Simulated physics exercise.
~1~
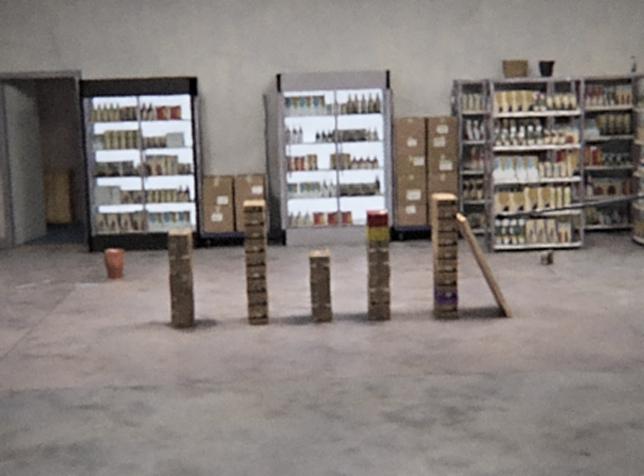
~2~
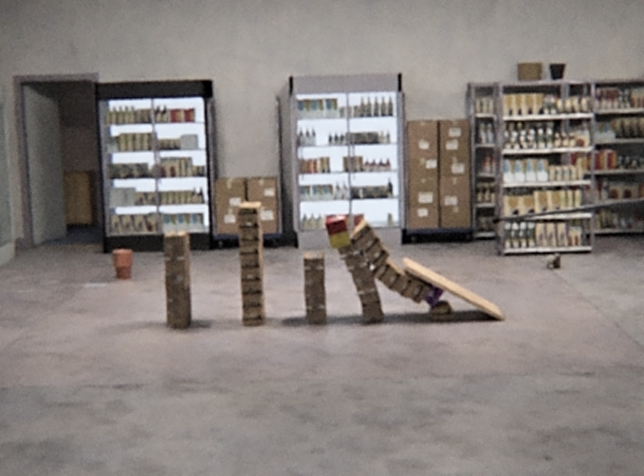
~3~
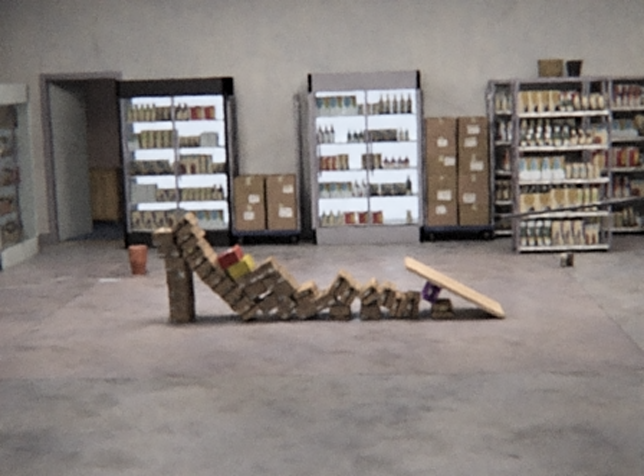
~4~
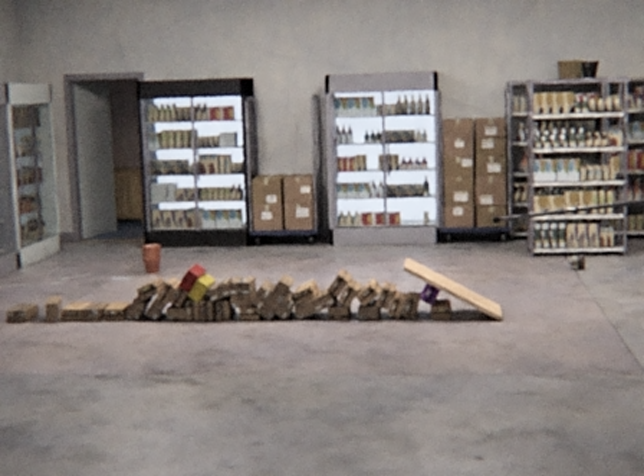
A wooden board leans against the rightmost of five stacks of brown boxes, lined up on a concrete floor and seen from the side, with lit glass-fronted cabinets and stocked shelves behind. The board tips the right stack, which holds a purple box low down, leftward into the next, topped with red and yellow. The collapse runs left through the shorter middle stack and the tall one to the leftmost, as the view drifts slightly sideways. Finally the boxes lie in a low jumbled row, red and yellow tilted on top towards the left, the board slanting at the right above the purple box.
